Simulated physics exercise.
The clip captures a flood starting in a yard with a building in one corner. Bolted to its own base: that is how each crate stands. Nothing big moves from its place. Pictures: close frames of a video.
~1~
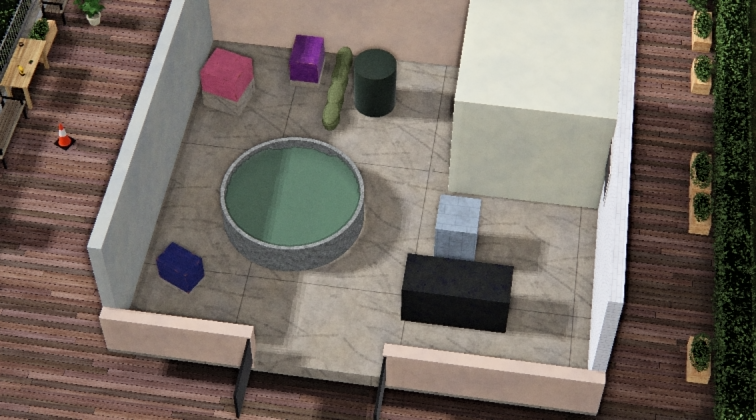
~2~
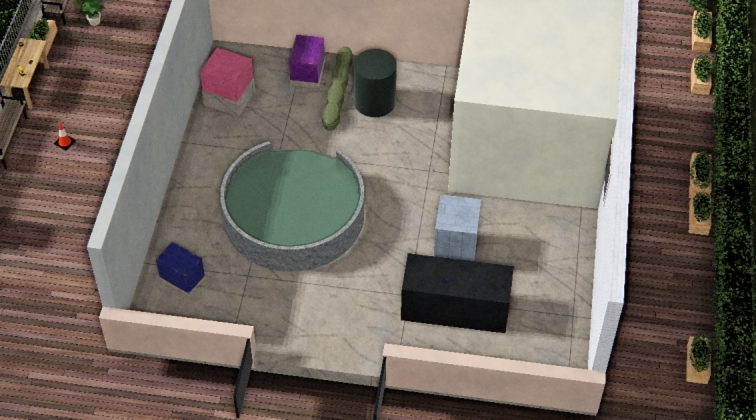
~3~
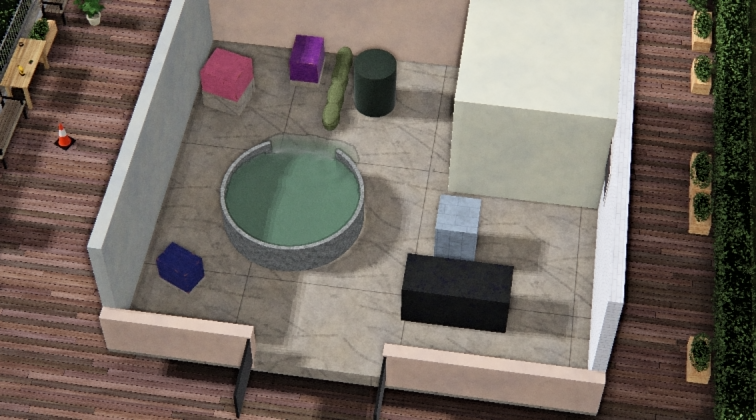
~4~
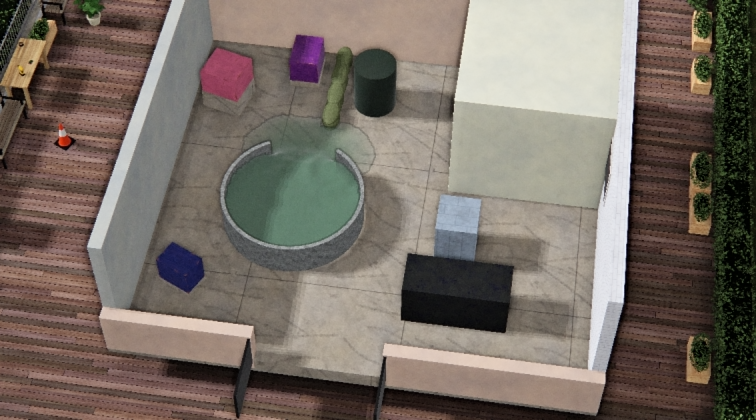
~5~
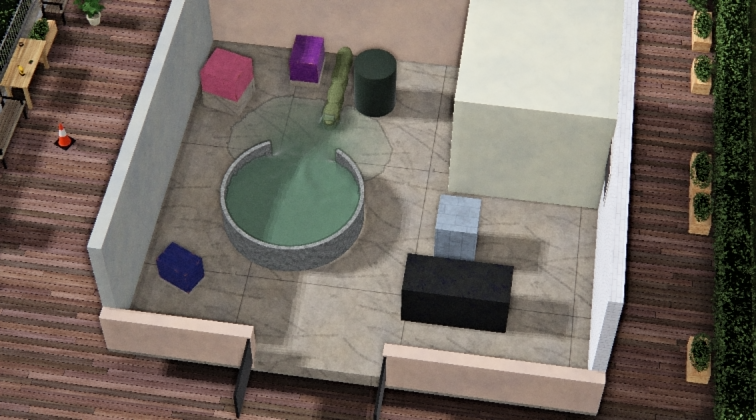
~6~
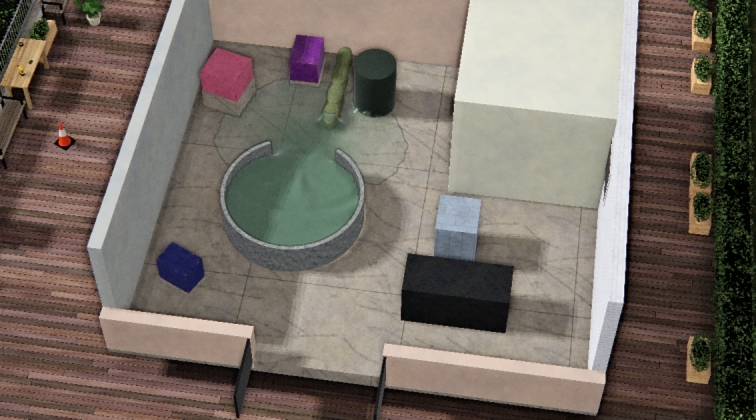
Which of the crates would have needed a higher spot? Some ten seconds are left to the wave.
In the end the pink crate ends up clear of the water; the blue crate ends up with water on it; the purple crate ends up with water on it.
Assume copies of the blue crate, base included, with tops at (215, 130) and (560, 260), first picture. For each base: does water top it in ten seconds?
Going in order, the first crate gets reached while the second remains untouched.
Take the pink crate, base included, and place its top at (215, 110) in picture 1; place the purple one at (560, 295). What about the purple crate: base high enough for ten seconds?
After ten seconds, the purple crate one is left untouched.
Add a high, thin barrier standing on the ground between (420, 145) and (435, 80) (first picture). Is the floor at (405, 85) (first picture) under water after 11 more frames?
There: Awash.
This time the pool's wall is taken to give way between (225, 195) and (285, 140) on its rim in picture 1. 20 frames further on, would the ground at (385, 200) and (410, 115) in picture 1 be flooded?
I'd expect the first point to stay dry and the second point to stay dry.
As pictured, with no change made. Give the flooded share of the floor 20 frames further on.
It comes to 35 per cent.
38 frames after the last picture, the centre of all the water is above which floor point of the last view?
Near pixel (295, 148).
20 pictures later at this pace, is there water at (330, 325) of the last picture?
That spot: Waterless.
A moment on, water covers 20 % of the floor; the pink crate water round its plinth, the blue crate not reached, the purple crate water round its plinth.
Next, water covers 25 % of the floor; the pink crate water round its plinth, the blue crate not reached, the purple crate water round its plinth.
Then, water covers 35 % of the floor; the pink crate water round its plinth, the blue crate not reached, the purple crate water round its plinth.
Later, water covers 60 % of the floor; the pink crate water round its plinth, the blue crate water round its plinth, the purple crate water round its plinth.
In the end, water covers 80 % of the floor; the pink crate stayed above the water, the blue crate was topped, the purple crate was topped.
